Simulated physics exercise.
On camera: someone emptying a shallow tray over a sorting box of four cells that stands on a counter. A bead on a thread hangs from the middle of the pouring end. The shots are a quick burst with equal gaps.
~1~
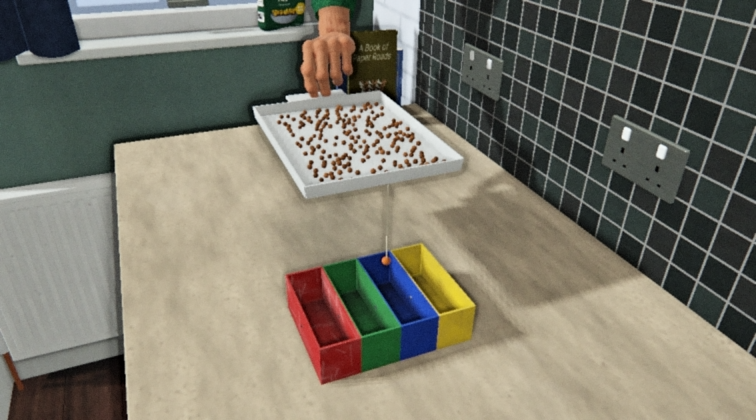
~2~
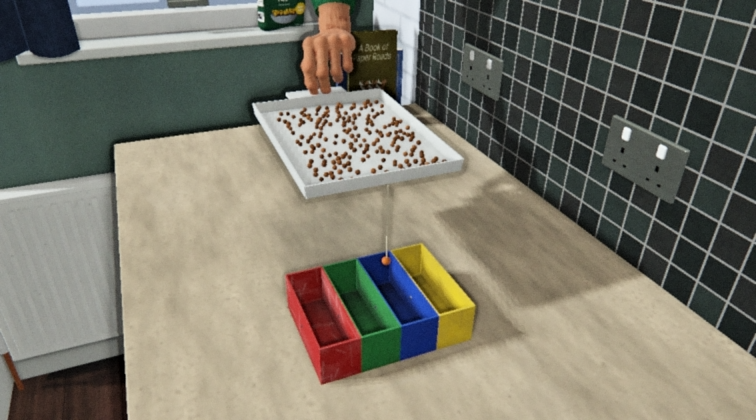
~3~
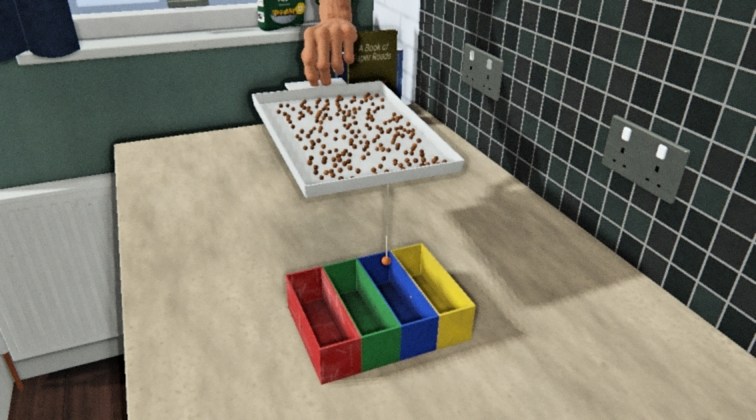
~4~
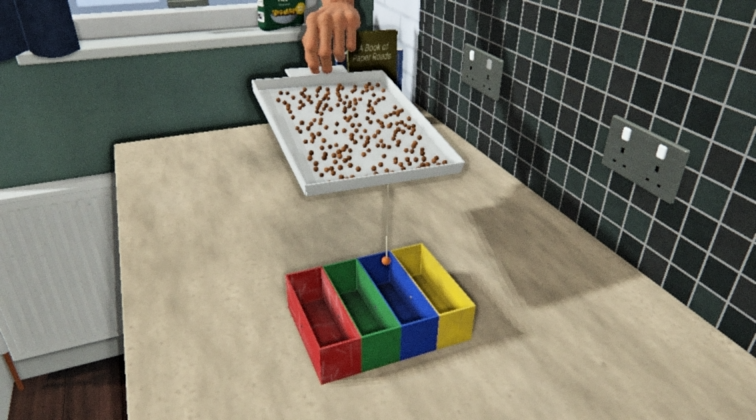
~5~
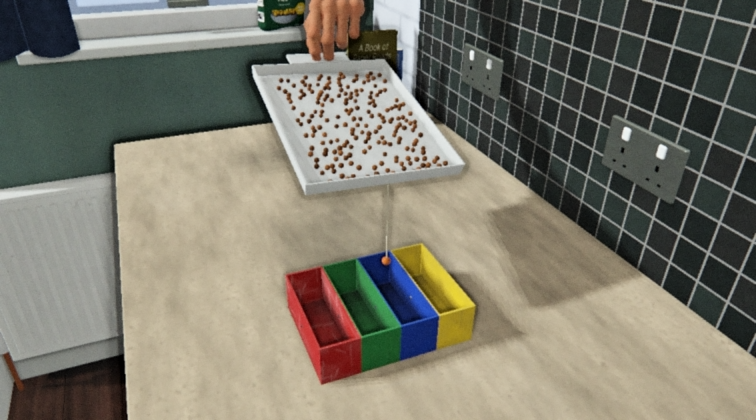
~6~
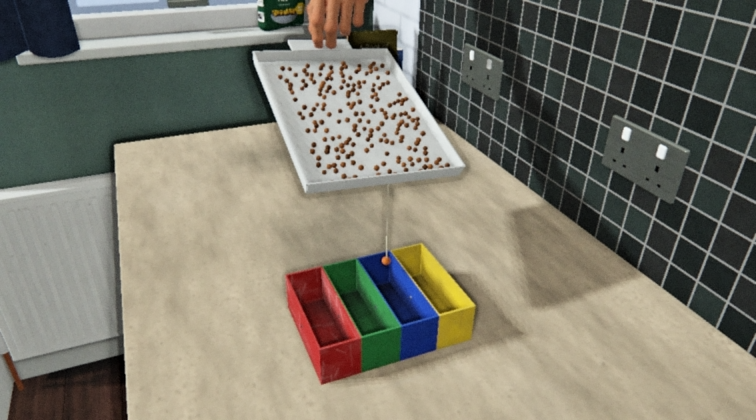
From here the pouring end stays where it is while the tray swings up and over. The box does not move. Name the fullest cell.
It favours the yellow compartment.
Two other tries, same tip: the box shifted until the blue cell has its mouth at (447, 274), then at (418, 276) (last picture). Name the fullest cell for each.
First the blue cell, then the yellow one.
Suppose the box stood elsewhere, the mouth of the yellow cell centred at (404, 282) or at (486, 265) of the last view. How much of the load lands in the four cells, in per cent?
First some 30, then 100 per cent.
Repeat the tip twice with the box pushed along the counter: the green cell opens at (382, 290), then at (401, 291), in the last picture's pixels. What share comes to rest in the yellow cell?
Roughly 50 per cent, and 40 per cent.
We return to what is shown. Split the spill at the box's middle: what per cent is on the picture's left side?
Some 0 per cent.
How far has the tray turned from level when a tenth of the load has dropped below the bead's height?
At about 65°.
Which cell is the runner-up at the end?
In second place: The cell in blue.
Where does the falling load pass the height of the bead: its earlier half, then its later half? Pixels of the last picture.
First near (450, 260), later near (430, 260).
Just after the last frame, tray tipped steeply; the larger part on the tray; just a few in the yellow cell; about a tenth falling or outside the box.
A moment on, tray tipped past a quarter turn; the larger part on the tray; about a tenth in the yellow cell; just a few in the blue cell; roughly a quarter falling or outside the box.
Further on, tray tipped past a quarter turn; roughly a third in the yellow cell; roughly a quarter in the blue cell; about a tenth in the green cell; just a few in the red cell; roughly half falling or outside the box.
When it is over, tray tipped past a quarter turn; roughly a third in the yellow cell; roughly a quarter in the blue cell; about a tenth in the green cell; just a few in the red cell; roughly half outside the box.
